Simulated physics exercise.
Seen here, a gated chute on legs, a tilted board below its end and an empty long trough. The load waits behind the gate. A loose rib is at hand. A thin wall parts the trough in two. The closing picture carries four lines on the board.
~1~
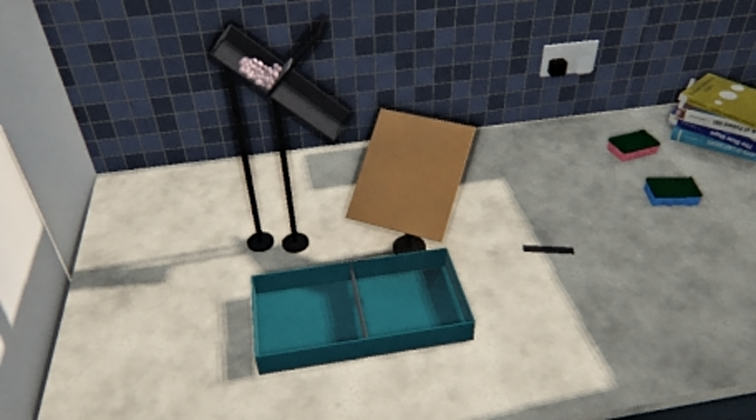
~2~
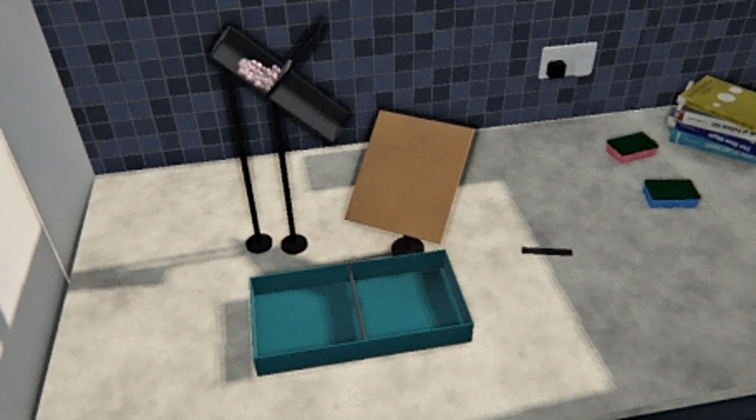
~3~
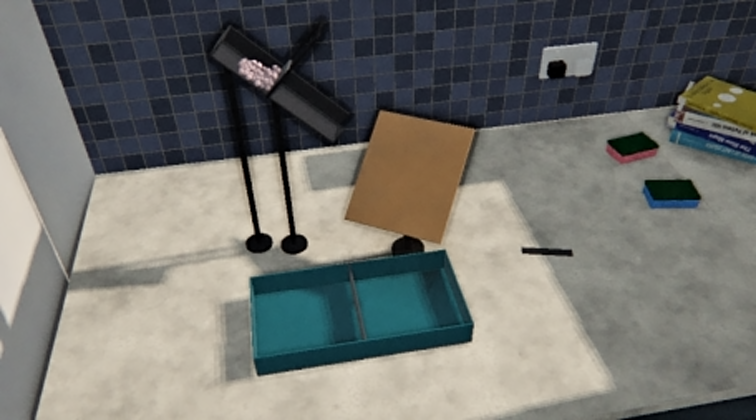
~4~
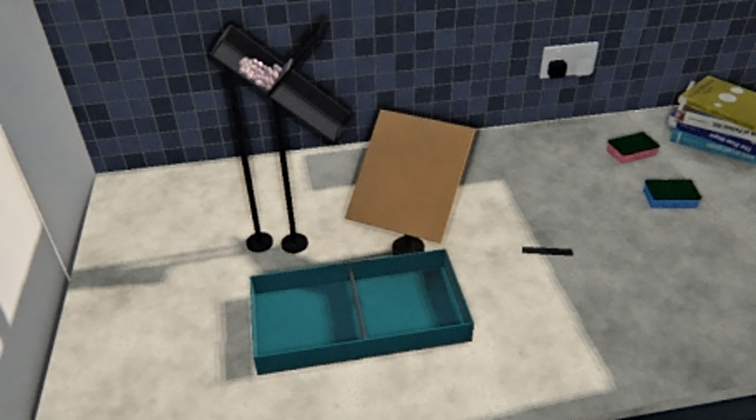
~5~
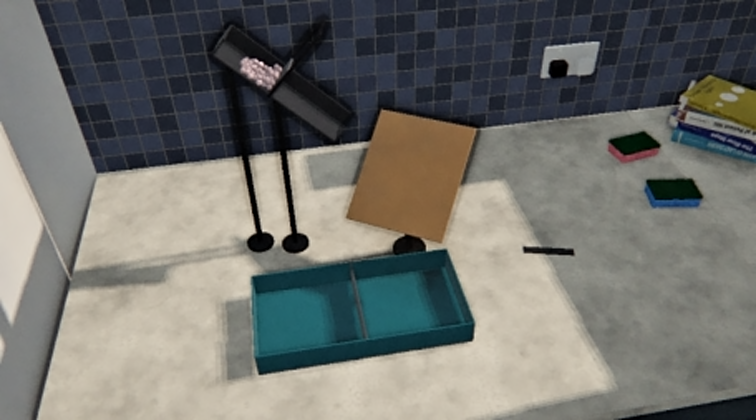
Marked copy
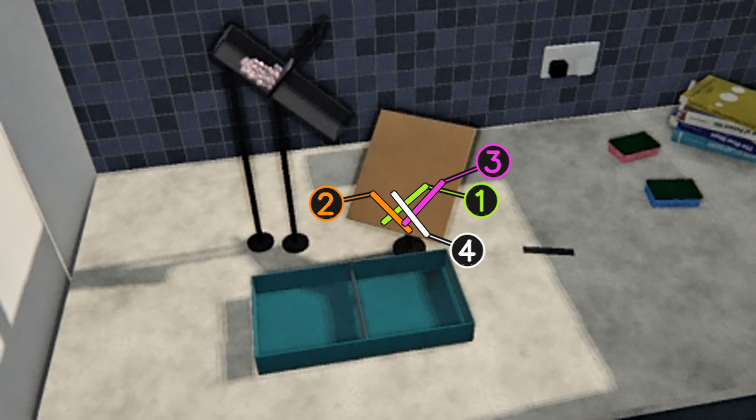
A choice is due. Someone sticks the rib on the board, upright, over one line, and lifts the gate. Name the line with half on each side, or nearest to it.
1 works best here.
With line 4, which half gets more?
More lands on the right.
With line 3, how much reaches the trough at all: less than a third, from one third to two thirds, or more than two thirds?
Line 3 gives more than two thirds.
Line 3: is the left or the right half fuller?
More lands on the right.
On the marked copy, line 1 from (425, 186) to (383, 222); line 2 from (372, 193) to (409, 230); line 3 from (442, 182) to (404, 223); line 4 from (393, 193) to (426, 234).
If 1 is chosen, of what is caught, close to half in the left half, close to half in the right.
If 2 is chosen, of what is caught, a small share in the left half, the bulk in the right.
If 3 is chosen, of what is caught, a small share in the left half, the bulk in the right.
If 4 is chosen, of what is caught, close to a quarter in the left half, the bulk in the right.
